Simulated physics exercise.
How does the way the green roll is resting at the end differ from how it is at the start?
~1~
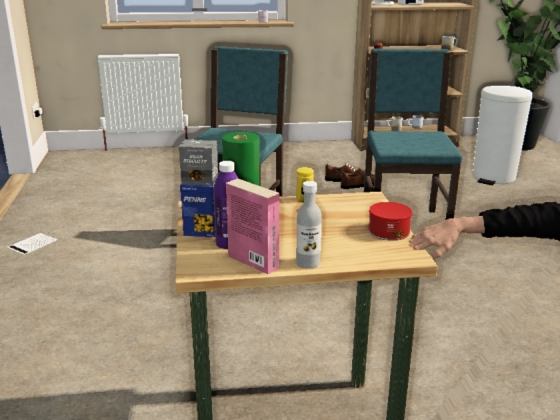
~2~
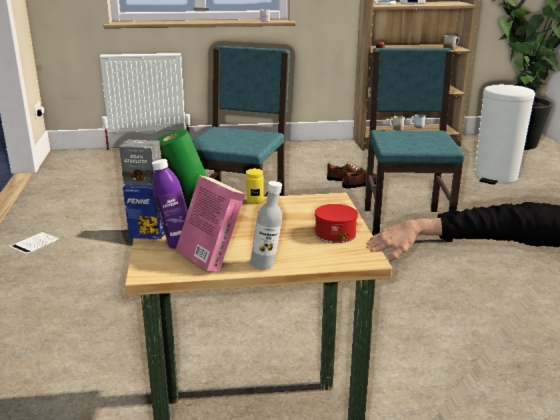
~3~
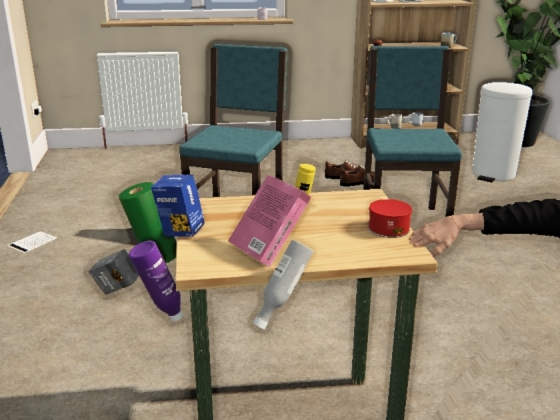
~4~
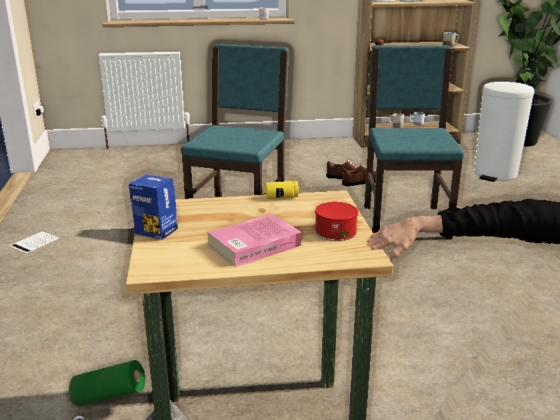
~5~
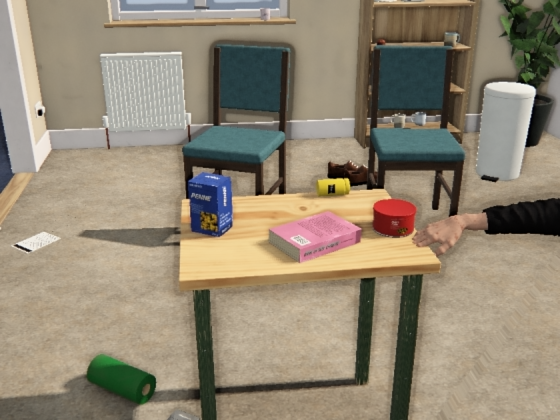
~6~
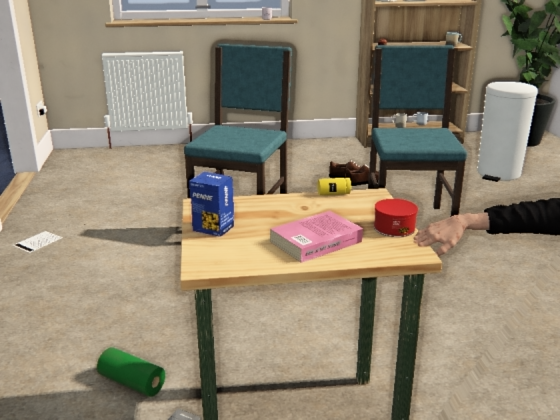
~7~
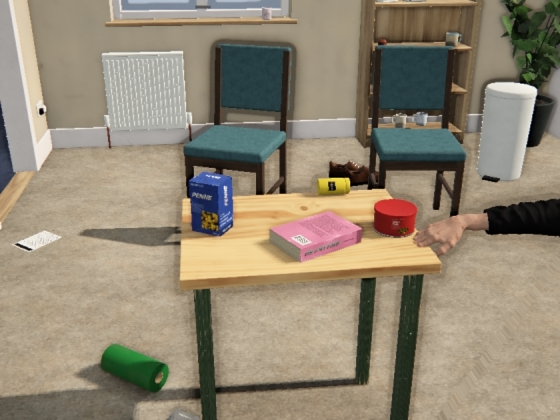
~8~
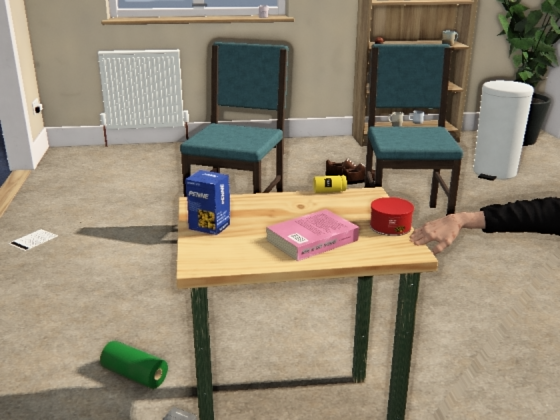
At the start the green roll stands upright on the table, but at the end it lies on its side on the carpet.
